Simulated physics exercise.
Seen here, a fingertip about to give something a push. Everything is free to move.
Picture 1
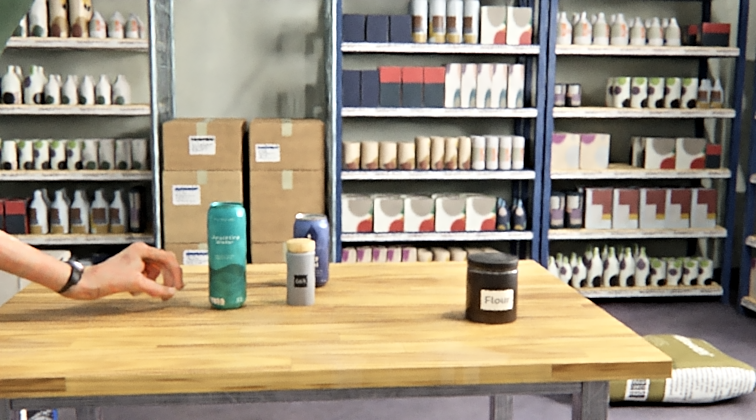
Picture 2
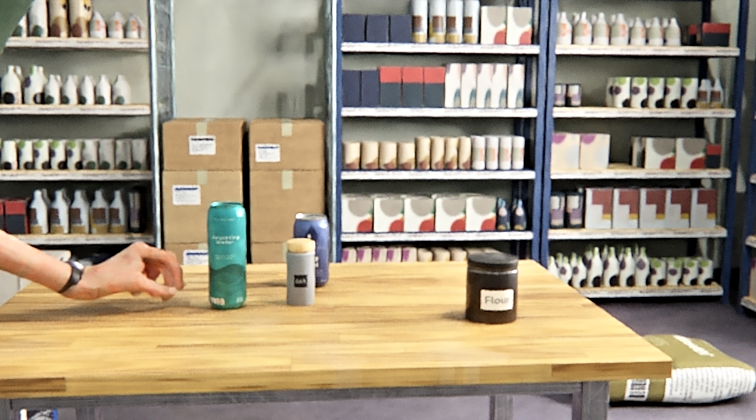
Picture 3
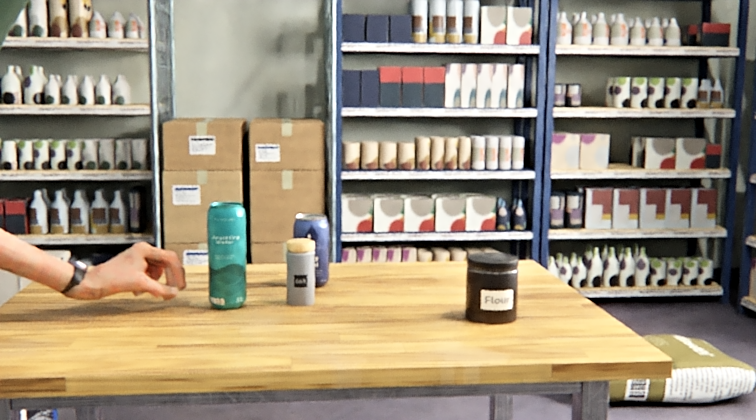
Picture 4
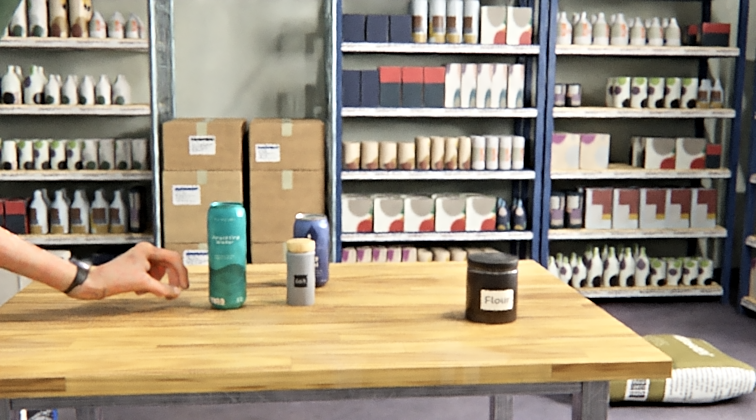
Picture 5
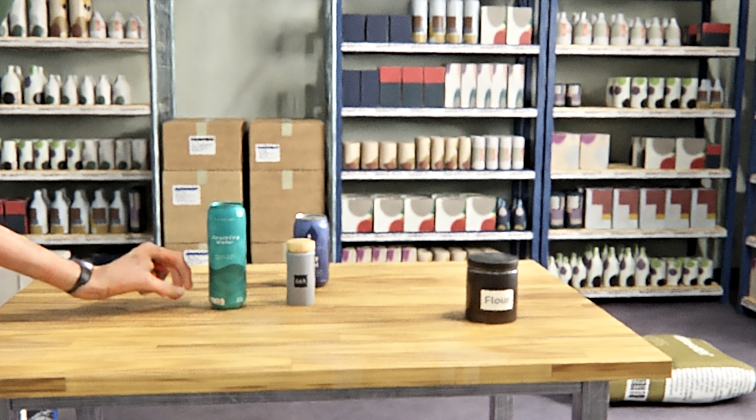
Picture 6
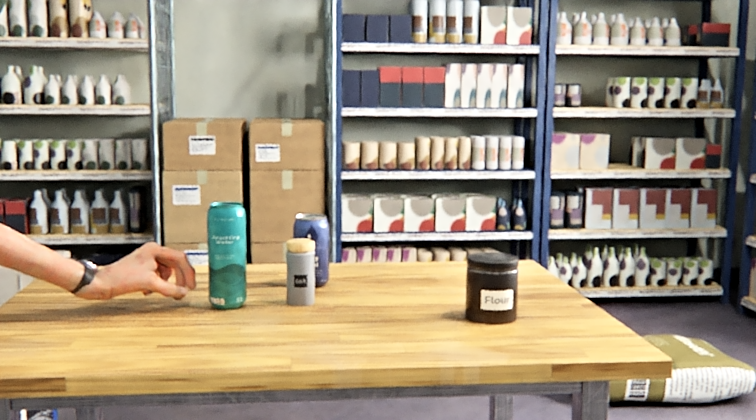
A hand wearing a dark wristband edges slightly right across a wooden table toward a turquoise can, which stays still beside a small grey container, a blue can and a dark flour jar, with stocked shelves behind.
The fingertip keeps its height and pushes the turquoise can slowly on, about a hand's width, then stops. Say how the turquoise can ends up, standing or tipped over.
The turquoise can stays upright.
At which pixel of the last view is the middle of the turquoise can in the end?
At about (302, 255).
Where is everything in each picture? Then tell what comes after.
Turquoise can (227, 256), in the first frame.
Turquoise can (227, 256), in the second frame.
Turquoise can (227, 256), in the third frame.
Turquoise can (227, 256), in the fourth frame.
Turquoise can (227, 256), in the fifth frame.
Turquoise can (227, 256), in the sixth frame.
Then, 1.00 s past the last view, turquoise can displaced about its own width near (255, 255).
Then, 1.60 s past the last view, turquoise can displaced about its own width near (281, 255).
Finally, moved from the start, turquoise can. Final places as the last picture's camera would see them, turquoise can near (302, 255).
